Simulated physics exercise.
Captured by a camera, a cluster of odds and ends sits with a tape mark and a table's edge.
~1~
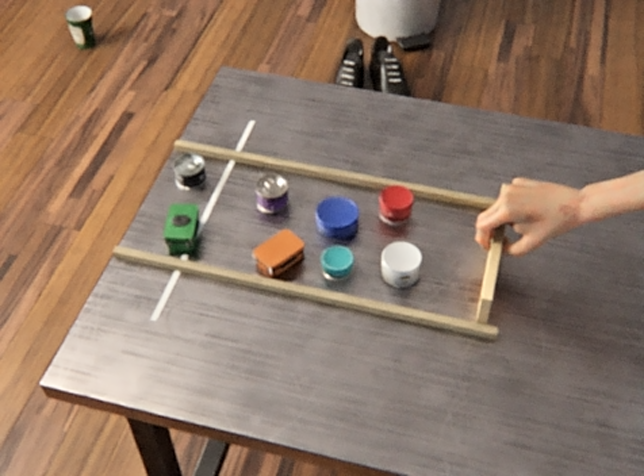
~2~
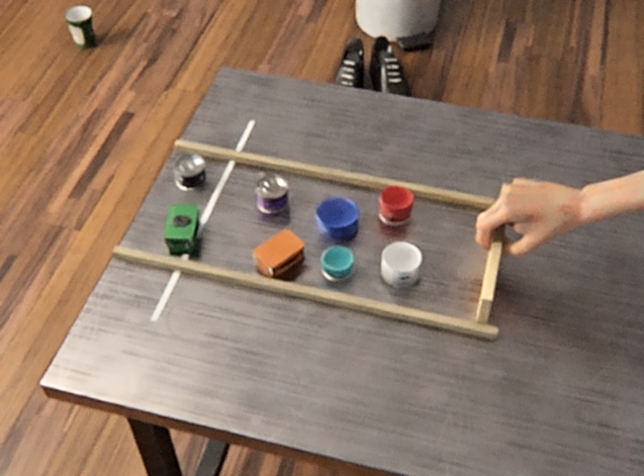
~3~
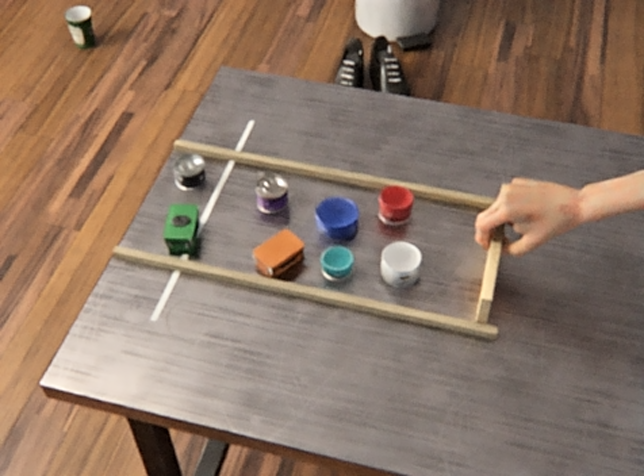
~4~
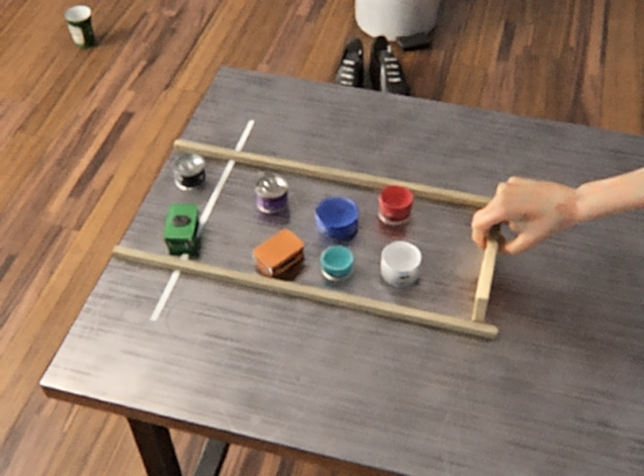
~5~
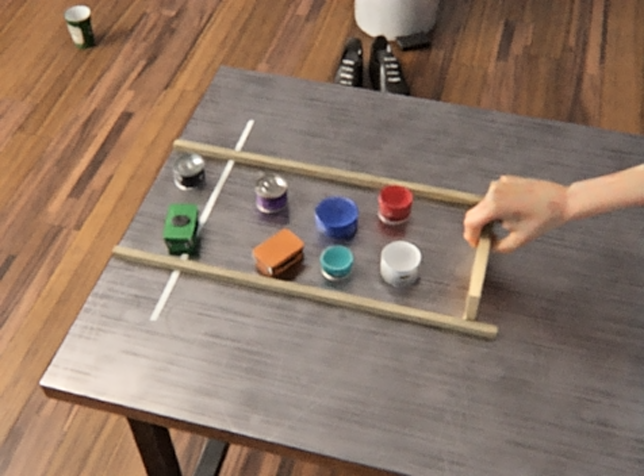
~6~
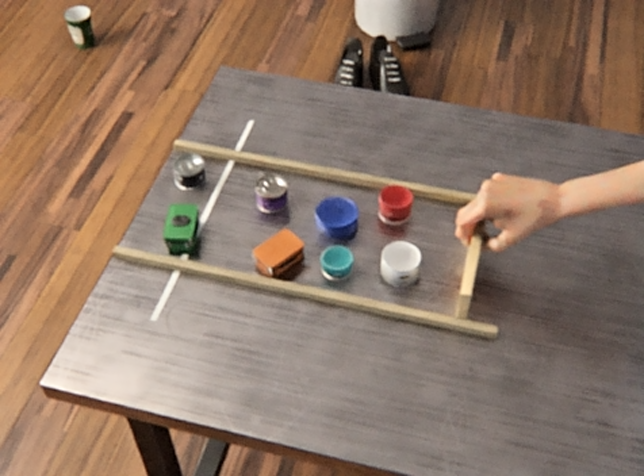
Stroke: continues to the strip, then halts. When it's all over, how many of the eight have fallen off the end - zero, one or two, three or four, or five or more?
One or two have fallen off.
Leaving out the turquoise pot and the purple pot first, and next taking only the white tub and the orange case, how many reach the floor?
The number fallen is 0, and in the other try 1.
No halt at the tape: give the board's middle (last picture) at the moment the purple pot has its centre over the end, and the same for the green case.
Roughly (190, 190); roughly (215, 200).
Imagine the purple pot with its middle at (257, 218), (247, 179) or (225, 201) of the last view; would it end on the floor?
Keeps its place; Keeps its place; Keeps its place.
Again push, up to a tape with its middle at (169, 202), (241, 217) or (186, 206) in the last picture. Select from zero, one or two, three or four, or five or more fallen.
Taking them in turn, 3 or 4; zero; three or four.
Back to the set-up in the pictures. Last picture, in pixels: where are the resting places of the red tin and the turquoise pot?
They come to rest around (210, 165) and (172, 245).
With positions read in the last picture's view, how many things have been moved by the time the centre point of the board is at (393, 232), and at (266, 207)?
At the first spot the count is 3, and at the second it is 7.
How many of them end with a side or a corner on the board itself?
In total, 4.
A little later, none off yet; black tin at rest near (190, 172); green case at rest near (182, 229); purple pot at rest near (272, 193).
Next, none off yet; black tin at rest near (190, 172); green case shifted a little near (166, 226); purple pot shifted well along near (221, 176).
When it is over, the number that fall off is one or two; down, green case and black tin.
